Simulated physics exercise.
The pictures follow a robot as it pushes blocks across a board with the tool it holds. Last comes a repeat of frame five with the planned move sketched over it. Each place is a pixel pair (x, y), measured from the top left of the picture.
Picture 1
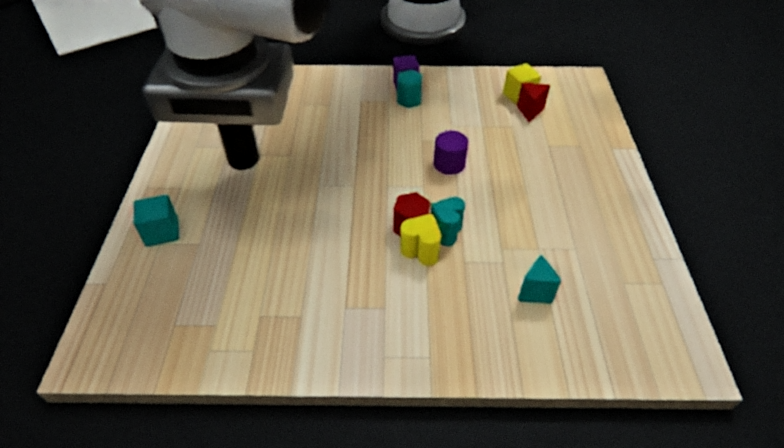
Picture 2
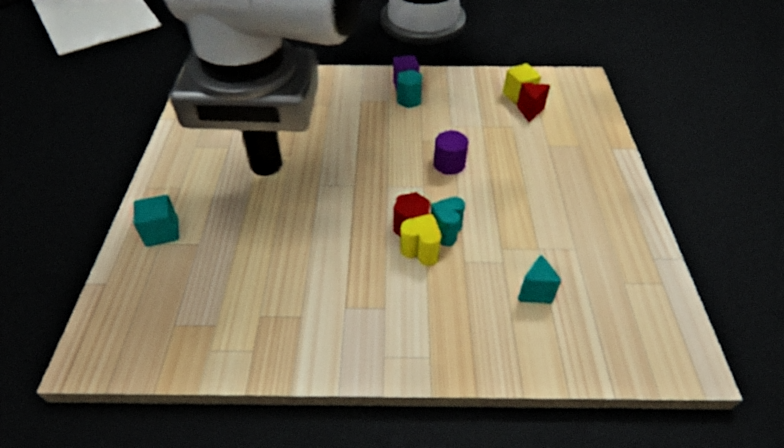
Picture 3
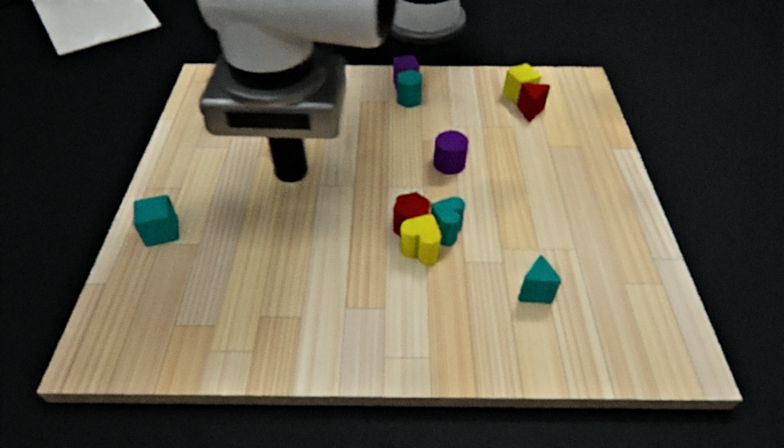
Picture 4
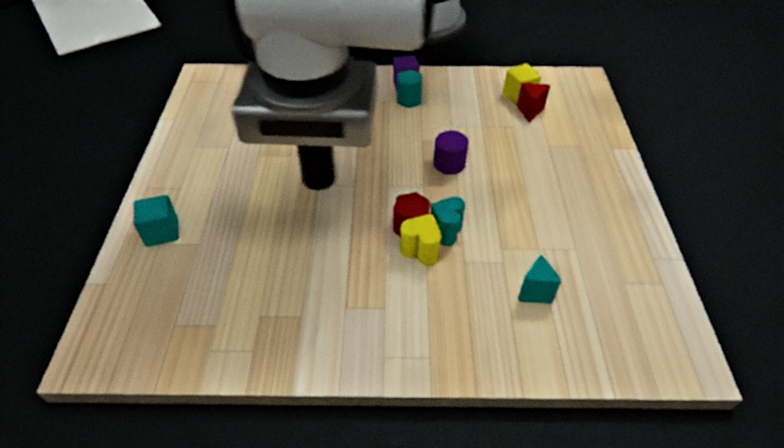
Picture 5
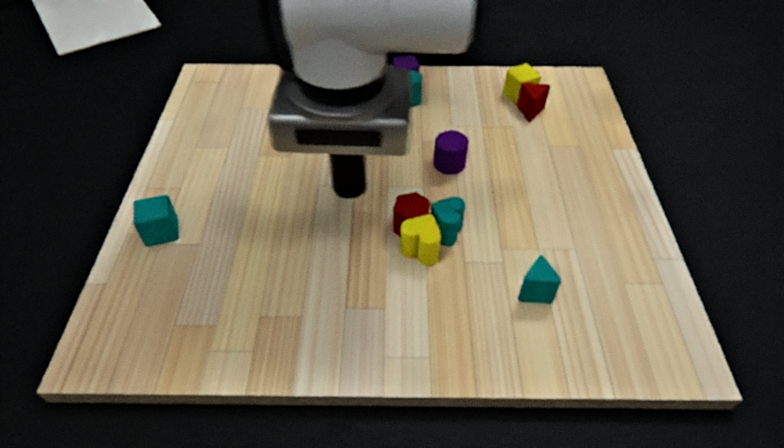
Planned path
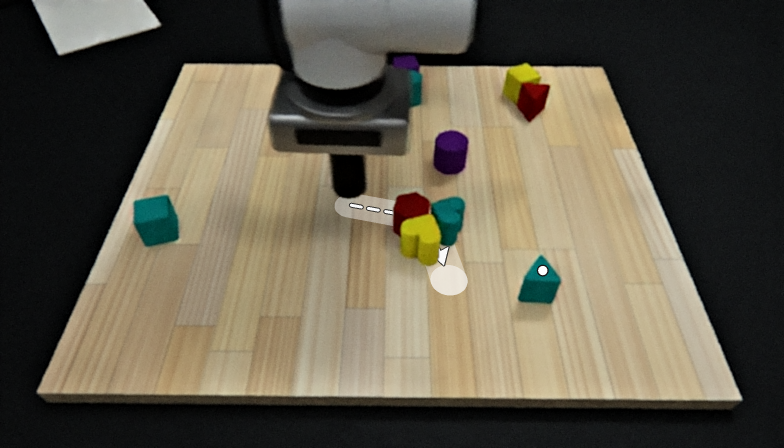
Robot arm with a dark cylindrical tip gliding right and slightly nearer over a wooden board, the scattered coloured blocks staying still.
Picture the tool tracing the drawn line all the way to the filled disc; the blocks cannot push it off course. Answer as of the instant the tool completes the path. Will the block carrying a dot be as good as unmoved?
Yes.
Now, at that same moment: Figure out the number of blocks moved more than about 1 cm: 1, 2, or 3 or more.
I predict three or more.
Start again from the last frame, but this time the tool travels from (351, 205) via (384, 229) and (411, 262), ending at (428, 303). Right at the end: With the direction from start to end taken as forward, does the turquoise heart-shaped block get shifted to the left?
The answer is yes.
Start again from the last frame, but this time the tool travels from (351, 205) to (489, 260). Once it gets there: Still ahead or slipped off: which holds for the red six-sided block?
I'd say it is still being pushed.
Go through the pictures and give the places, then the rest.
In the first picture, tip of the tool at (244, 161), middles of tops, red six-sided block at (412, 204), yellow heart-shaped block at (423, 228), turquoise heart-shaped block at (449, 208), turquoise three-sided block at (543, 271).
In the second picture, tool at (267, 166), nothing pushed.
In the third picture, tool at (292, 173), nothing pushed.
In the fourth picture, tool at (319, 180), nothing pushed.
In the fifth picture, tool at (350, 188), red six-sided block at (412, 204), yellow heart-shaped block at (423, 228), turquoise heart-shaped block at (449, 208), turquoise three-sided block at (543, 271).
The line goes from (351, 205) by way of (398, 214) and (434, 239) to (449, 280); the dot is on the turquoise three-sided block.
On the path given first. One third of the way, tool at (400, 197); red six-sided block at (427, 209); yellow heart-shaped block at (430, 234); turquoise heart-shaped block at (465, 213).
Two thirds of the way, tool at (436, 223); red six-sided block at (458, 240), turned 45° clockwise; yellow heart-shaped block at (441, 264), turned 45° clockwise; turquoise heart-shaped block at (488, 228), turned 80° anticlockwise.
At the end, tool at (451, 264); red six-sided block at (484, 277), turned 15° clockwise; yellow heart-shaped block at (444, 291), turned 80° clockwise; turquoise heart-shaped block at (488, 228), turned 85° anticlockwise; turquoise three-sided block unmoved.
